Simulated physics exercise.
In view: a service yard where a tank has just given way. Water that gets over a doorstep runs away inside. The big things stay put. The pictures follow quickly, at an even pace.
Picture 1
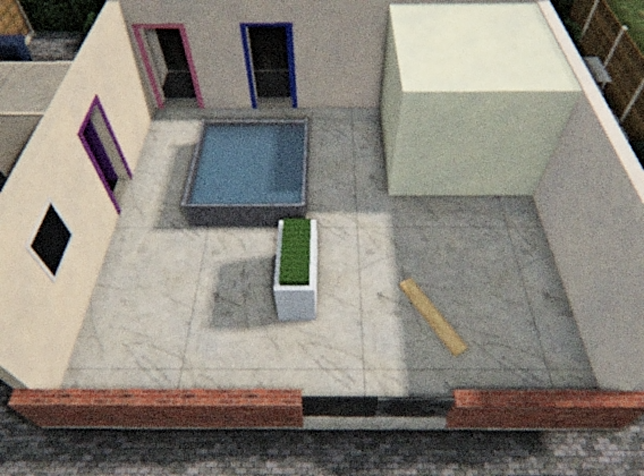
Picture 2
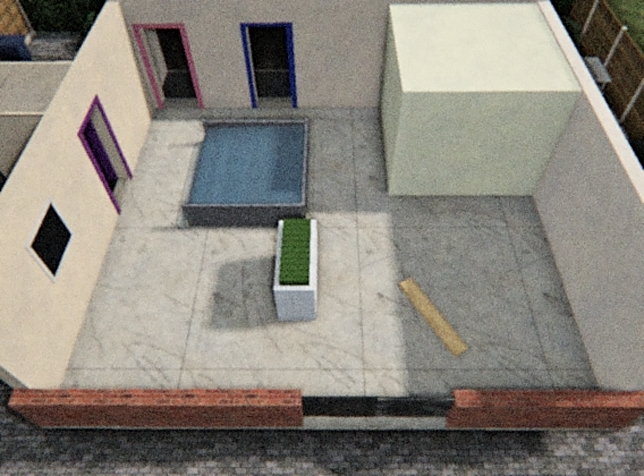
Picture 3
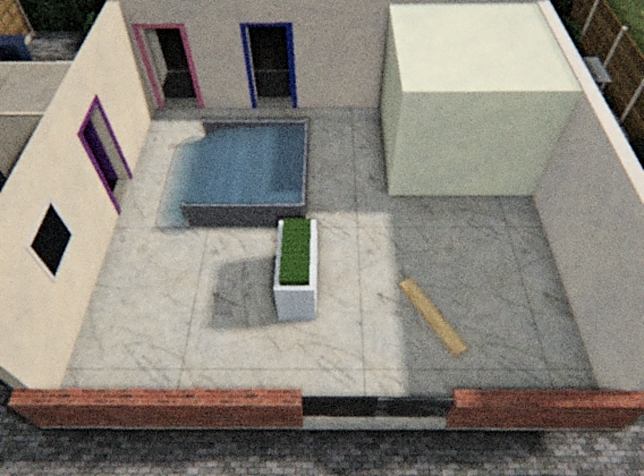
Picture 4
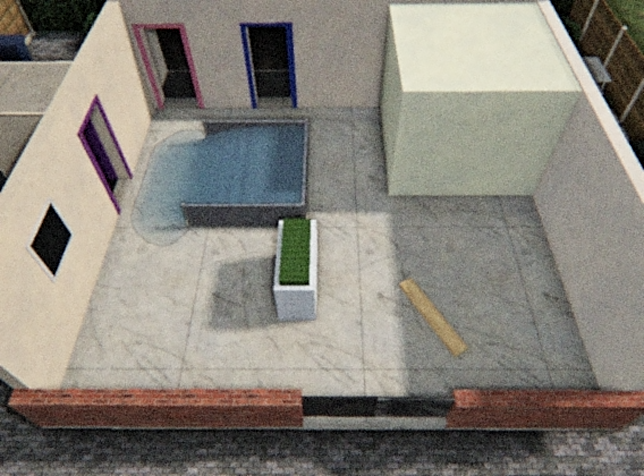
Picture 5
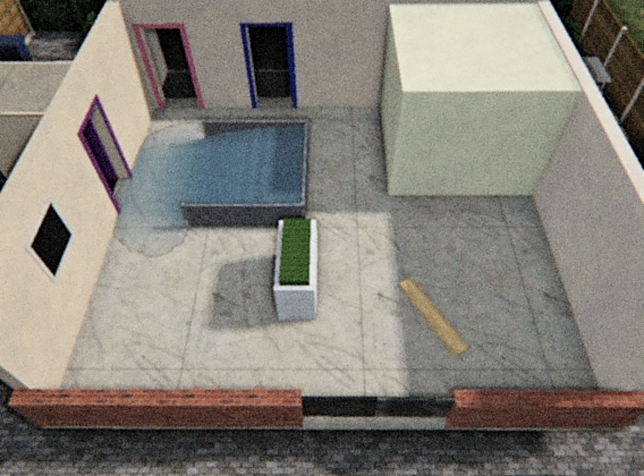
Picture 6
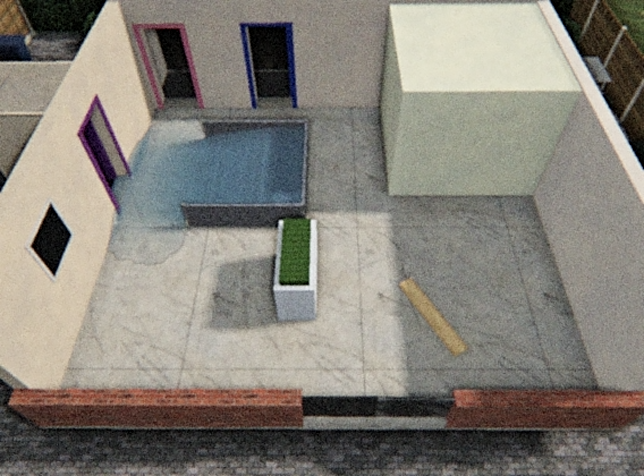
Walled service yard with an open tank of blue water, its left side giving way and water spreading leftward across the paving.
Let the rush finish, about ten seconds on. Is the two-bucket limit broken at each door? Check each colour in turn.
Pink door: Limit broken, purple door: Limit broken, blue door: Limit kept.
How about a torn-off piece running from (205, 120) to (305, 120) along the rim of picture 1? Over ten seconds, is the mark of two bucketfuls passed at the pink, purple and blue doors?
At the doors, pink crosses the line, purple never reaches it and blue crosses the line.
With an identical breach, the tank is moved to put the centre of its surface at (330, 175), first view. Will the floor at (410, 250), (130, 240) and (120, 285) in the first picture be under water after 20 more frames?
Spot by spot, in the order asked: Untouched, swamped, swamped.
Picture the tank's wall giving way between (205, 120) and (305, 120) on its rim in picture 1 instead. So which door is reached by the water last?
It's the purple-painted one.
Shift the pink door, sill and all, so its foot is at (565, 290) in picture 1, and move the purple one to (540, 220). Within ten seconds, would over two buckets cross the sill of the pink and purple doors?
Then: The pink one falls short, the purple one falls short.
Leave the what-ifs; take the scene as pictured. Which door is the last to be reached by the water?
Door: The blue-painted one.
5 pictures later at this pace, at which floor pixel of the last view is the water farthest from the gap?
My guess would be about (88, 306).
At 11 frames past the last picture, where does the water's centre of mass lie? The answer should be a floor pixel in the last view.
About (200, 181).
A moment on, water covers 15 % of the floor; the pink door wet at the sill, nothing in, the purple door far over two buckets in, the blue door not reached.
Next, water covers 20 % of the floor; the pink door over two buckets in, the purple door far over two buckets in, the blue door not reached.
Then, water covers 35 % of the floor; the pink door far over two buckets in, the purple door far over two buckets in, the blue door wet at the sill, nothing in.
Later, water covers 55 % of the floor; the pink door far over two buckets in, the purple door far over two buckets in, the blue door wet at the sill, nothing in.
In the end, water covers 85 % of the floor; the pink door far over two buckets in, the purple door far over two buckets in, the blue door wet at the sill, nothing in.
